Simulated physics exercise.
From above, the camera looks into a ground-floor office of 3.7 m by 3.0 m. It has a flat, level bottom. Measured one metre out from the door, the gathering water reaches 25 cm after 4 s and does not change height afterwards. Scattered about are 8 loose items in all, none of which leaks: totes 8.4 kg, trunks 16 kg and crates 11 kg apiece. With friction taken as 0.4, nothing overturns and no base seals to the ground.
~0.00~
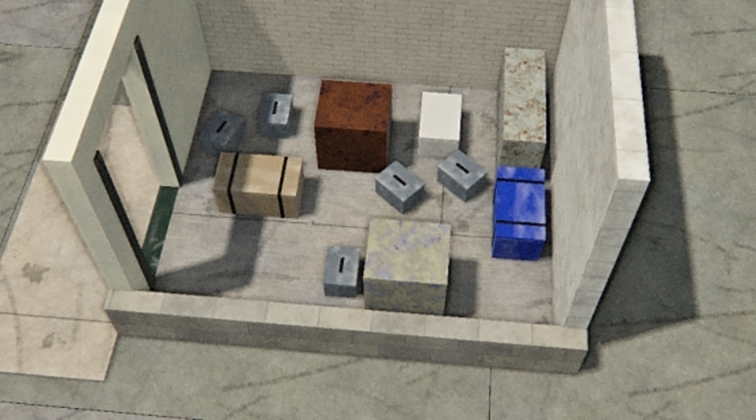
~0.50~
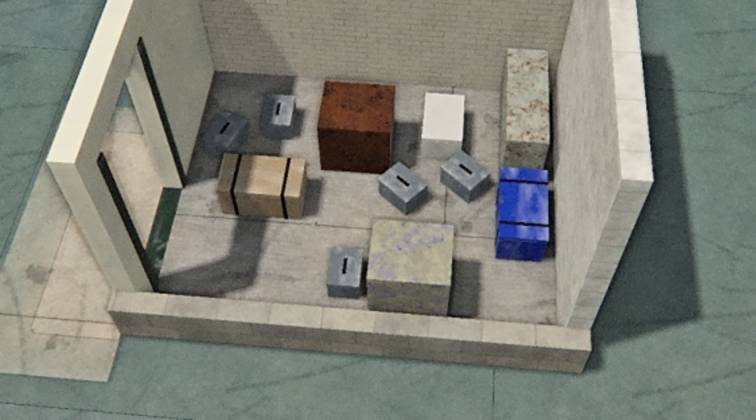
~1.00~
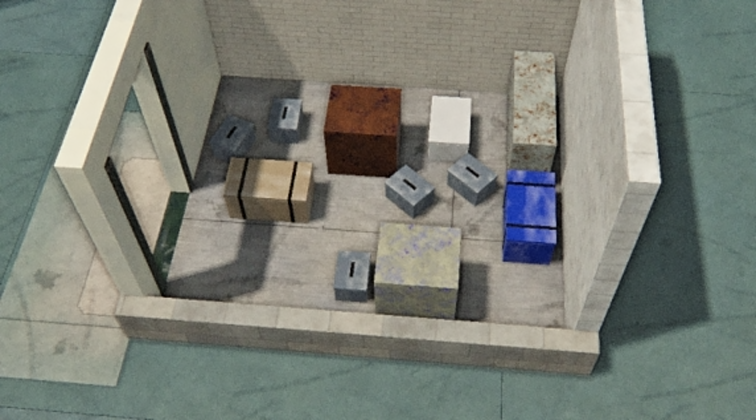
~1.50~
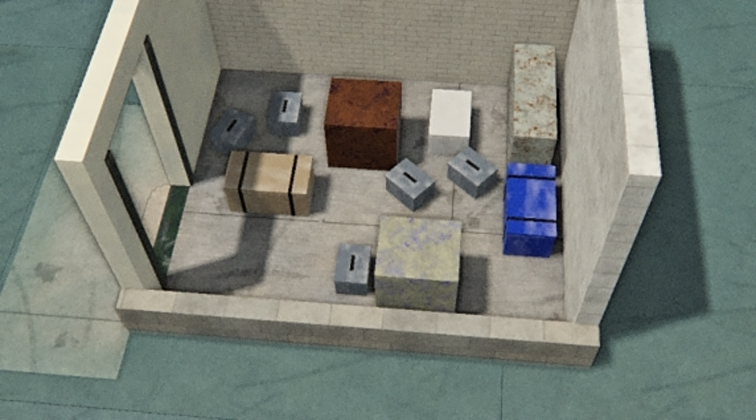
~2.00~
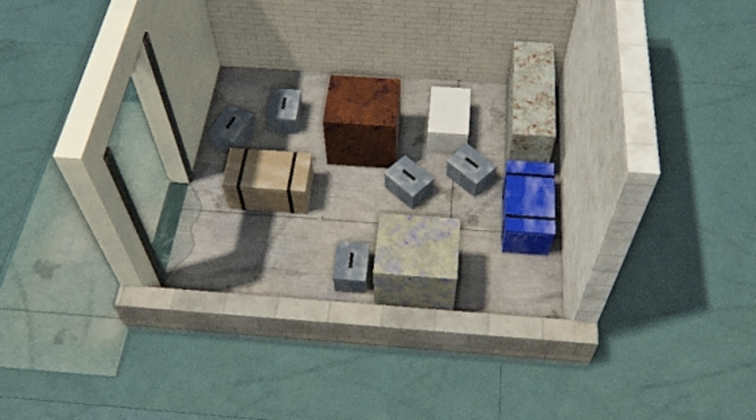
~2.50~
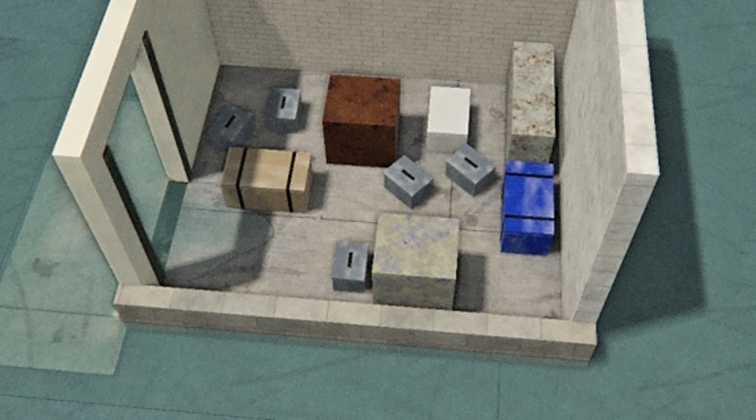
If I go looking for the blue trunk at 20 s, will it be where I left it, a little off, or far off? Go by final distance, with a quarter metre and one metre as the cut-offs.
You will find it a little off.
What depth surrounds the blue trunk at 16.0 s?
Somewhere close to 22 cm.
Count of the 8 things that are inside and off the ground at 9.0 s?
I get 6.
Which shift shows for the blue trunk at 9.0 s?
About 60 cm out of place.
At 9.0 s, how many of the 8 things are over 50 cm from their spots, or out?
By that point, 5.
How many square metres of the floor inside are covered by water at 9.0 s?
That flooded area is roughly 10.0 m2.
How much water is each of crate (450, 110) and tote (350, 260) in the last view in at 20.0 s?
22 and 21 cm.
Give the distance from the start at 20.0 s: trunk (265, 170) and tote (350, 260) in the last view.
They sit 60 cm and 150 cm away, in the order given.
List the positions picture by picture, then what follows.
The blue trunk at (521, 202), on the bottom; water covers 0.0 m2; 0 of 8 have shifted, in the first picture.
The blue trunk at (524, 203), on the bottom; 0.0 m2 under water; 0 of 8 have shifted, in the second picture.
The blue trunk at (531, 205) rests on the ground; 0.0 m2 under water; 0 of 8 have shifted, in the third picture.
The blue trunk at (531, 198), on the bottom; water covers 0.0 m2; 0 of 8 have shifted, in the fourth picture.
The blue trunk at (530, 196), on the bottom; 0.1 m2 under water; 0 of 8 have shifted, in the fifth picture.
The blue trunk at (529, 196) rests on the ground; water covers 0.7 m2; 0 of 8 have shifted, in the sixth picture.
After 4.0 s the blue trunk is near (529, 196), 0.0 m from its start, aground; 0 afloat.
After 9.0 s the blue trunk is near (508, 238), 0.6 m from its start, afloat; 6 afloat.
After 16.0 s the blue trunk is near (521, 192), 0.1 m from its start, afloat; 8 afloat.
After 20.0 s the blue trunk is near (510, 215), 0.4 m from its start, afloat; 8 afloat.
